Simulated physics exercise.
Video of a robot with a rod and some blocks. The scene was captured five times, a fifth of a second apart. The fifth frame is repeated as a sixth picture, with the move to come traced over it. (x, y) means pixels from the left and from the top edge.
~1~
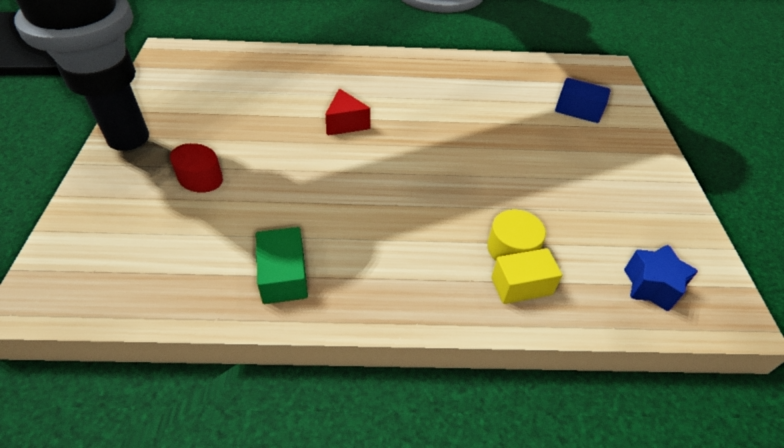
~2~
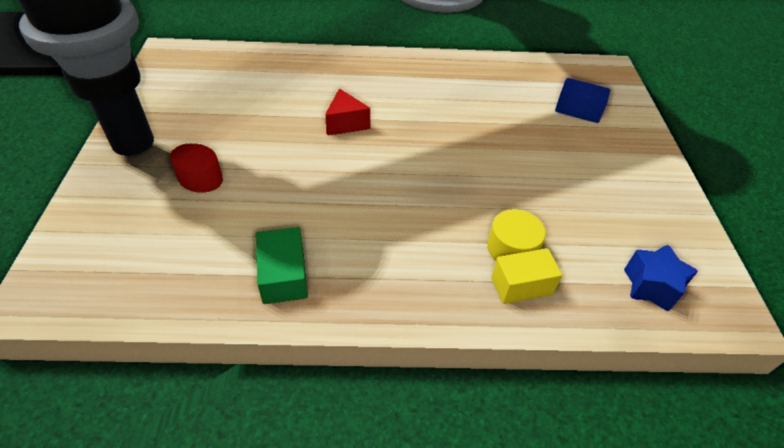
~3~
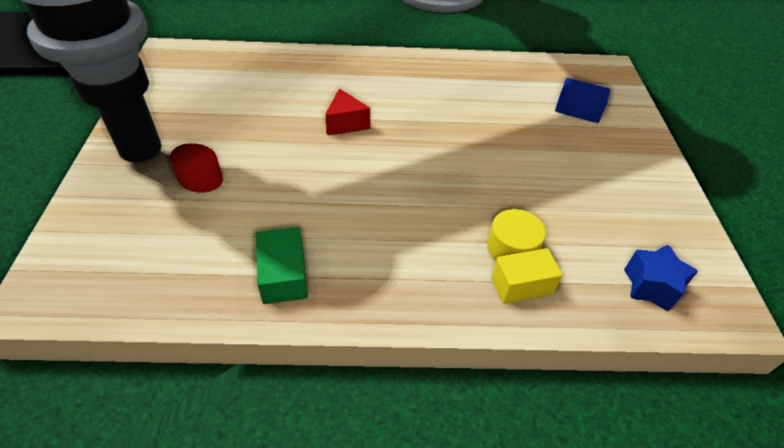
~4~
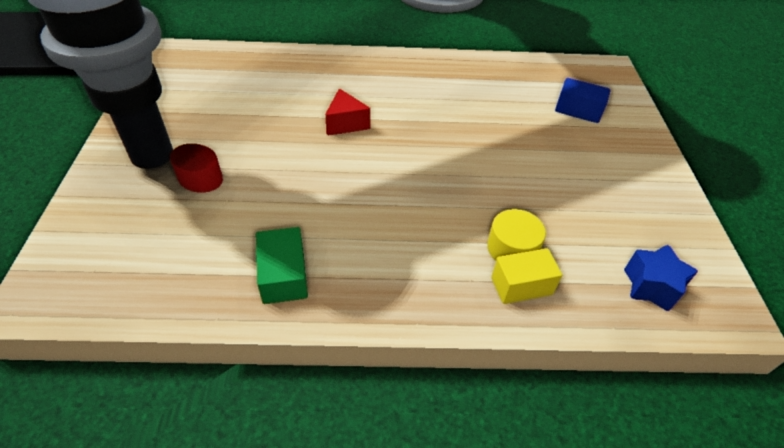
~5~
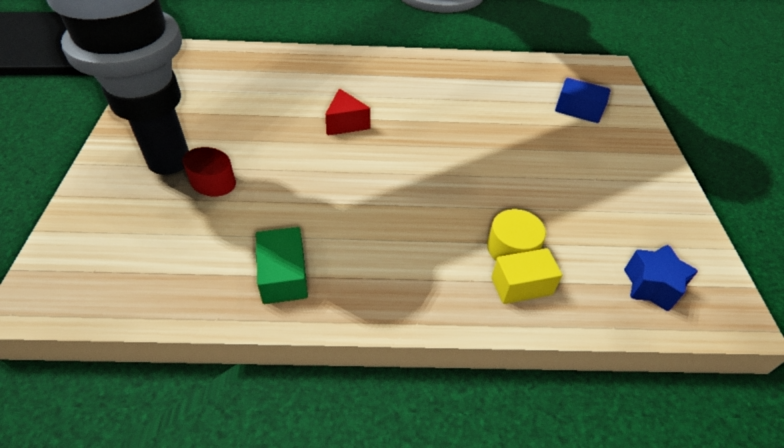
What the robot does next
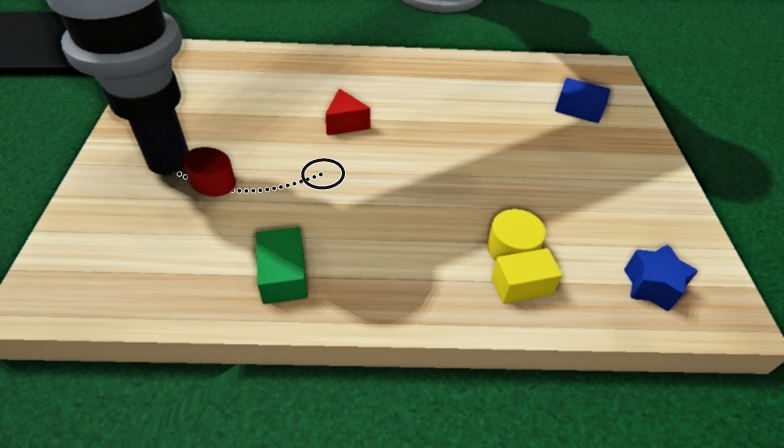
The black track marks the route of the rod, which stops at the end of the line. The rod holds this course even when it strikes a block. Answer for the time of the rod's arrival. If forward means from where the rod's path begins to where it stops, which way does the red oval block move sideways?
The shift goes right.
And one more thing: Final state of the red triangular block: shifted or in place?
It is still where it was.
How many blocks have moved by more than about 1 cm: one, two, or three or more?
My guess is one.
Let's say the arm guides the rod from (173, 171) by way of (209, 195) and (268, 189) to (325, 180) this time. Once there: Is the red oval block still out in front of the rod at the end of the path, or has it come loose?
Prediction: Still leading.
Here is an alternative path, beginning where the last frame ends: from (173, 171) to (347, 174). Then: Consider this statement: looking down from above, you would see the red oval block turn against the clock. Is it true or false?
That statement is not accurate.
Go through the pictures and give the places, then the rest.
In the first frame, rod tip (129, 138); block tops, red oval block (193, 156); red triangular block (345, 103).
In the second frame, rod (133, 143); blocks unchanged.
In the third frame, rod (141, 149); blocks unchanged.
In the fourth frame, rod (152, 155); blocks unchanged.
In the fifth frame, rod (169, 161); red oval block (206, 160); red triangular block (345, 103).
Path on the board, from (173, 171) by way of (217, 188) and (272, 189) to (323, 174).
On the path given first. One third of the way, rod (215, 178); red oval block (258, 174), turned 15° anticlockwise.
Two thirds of the way, rod (271, 179); red oval block (310, 182).
At the end, rod (322, 164); red oval block (333, 183), turned 65° clockwise; red triangular block in place.
